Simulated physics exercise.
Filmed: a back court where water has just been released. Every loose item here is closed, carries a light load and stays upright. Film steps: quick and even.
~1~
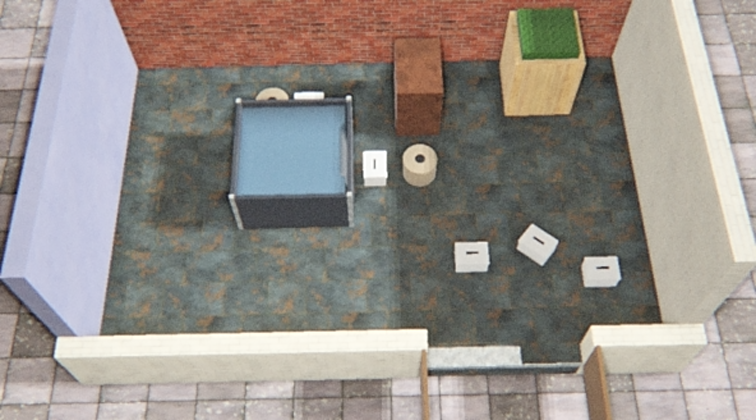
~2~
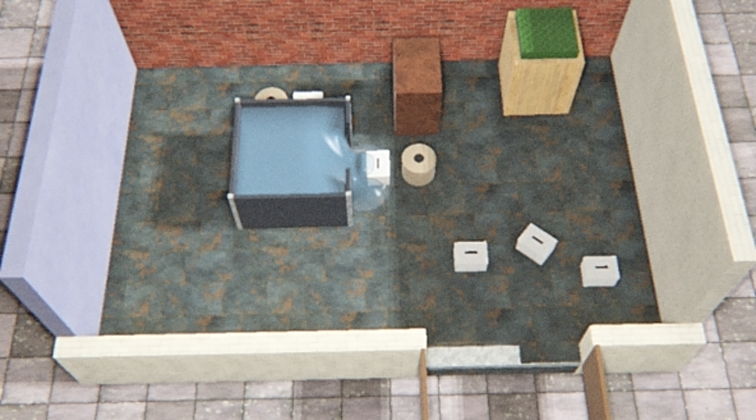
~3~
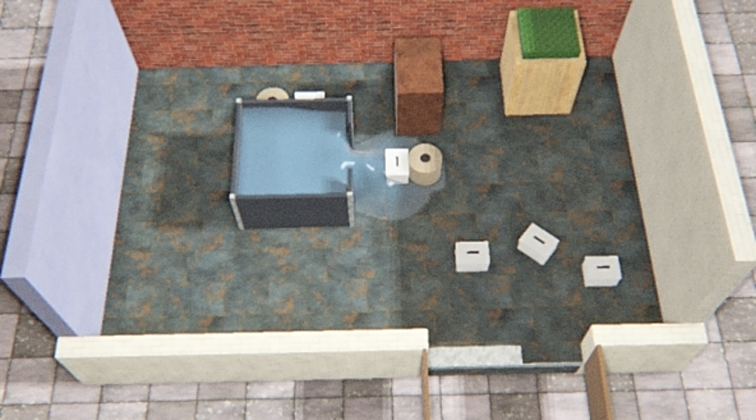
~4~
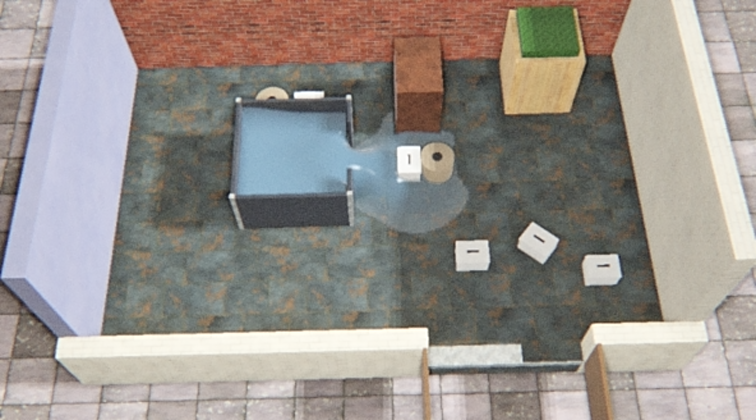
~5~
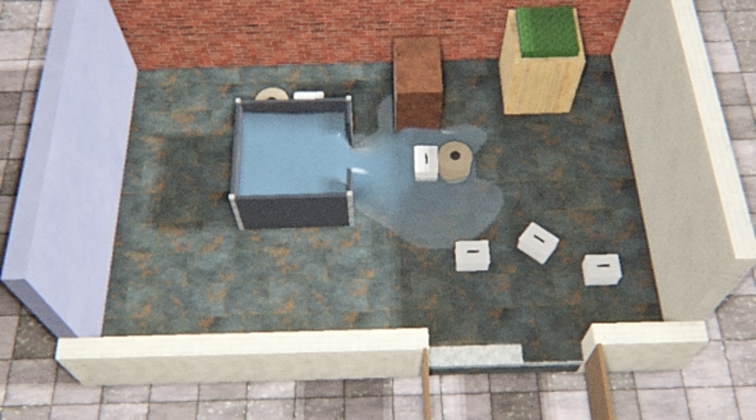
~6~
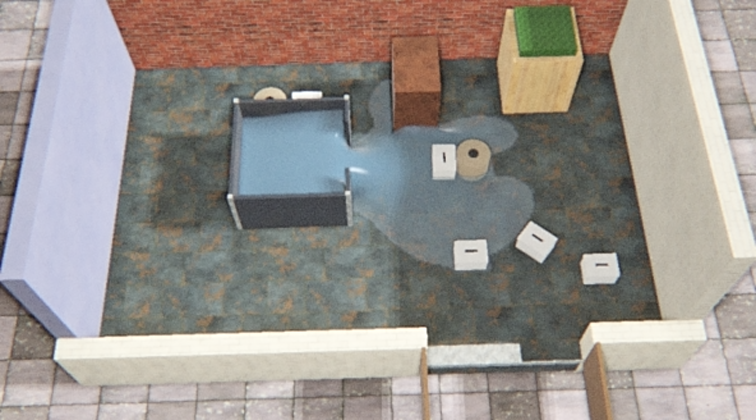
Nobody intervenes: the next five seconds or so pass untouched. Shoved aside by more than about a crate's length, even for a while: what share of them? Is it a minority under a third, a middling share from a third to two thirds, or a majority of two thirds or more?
A majority of two thirds or more.
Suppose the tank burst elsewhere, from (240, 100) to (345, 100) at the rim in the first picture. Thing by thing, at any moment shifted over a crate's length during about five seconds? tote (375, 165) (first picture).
Judgement - displaced that far.
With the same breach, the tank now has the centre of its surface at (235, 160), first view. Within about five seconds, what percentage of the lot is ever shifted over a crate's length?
I'd put it at around 70 per cent.
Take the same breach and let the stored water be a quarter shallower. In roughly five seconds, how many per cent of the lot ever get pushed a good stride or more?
70 in a hundred, or close to it.
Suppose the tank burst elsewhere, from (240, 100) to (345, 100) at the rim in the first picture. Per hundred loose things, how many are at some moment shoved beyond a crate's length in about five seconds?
Result: Close to 40 %.
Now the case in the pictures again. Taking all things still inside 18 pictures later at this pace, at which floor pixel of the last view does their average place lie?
Near (483, 226).
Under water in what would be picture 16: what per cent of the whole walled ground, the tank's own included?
I'd say around 55 in a hundred.
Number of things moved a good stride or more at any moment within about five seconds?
5.
A moment on, 2 of 7 are well off their spots; 1 afloat.
Next, 5 of 7 are well off their spots; 4 afloat.
Later, 5 of 7 are well off their spots; 4 afloat.
In the end, 5 of 7 are well off their spots, and 5 have been at some point; 1 afloat.
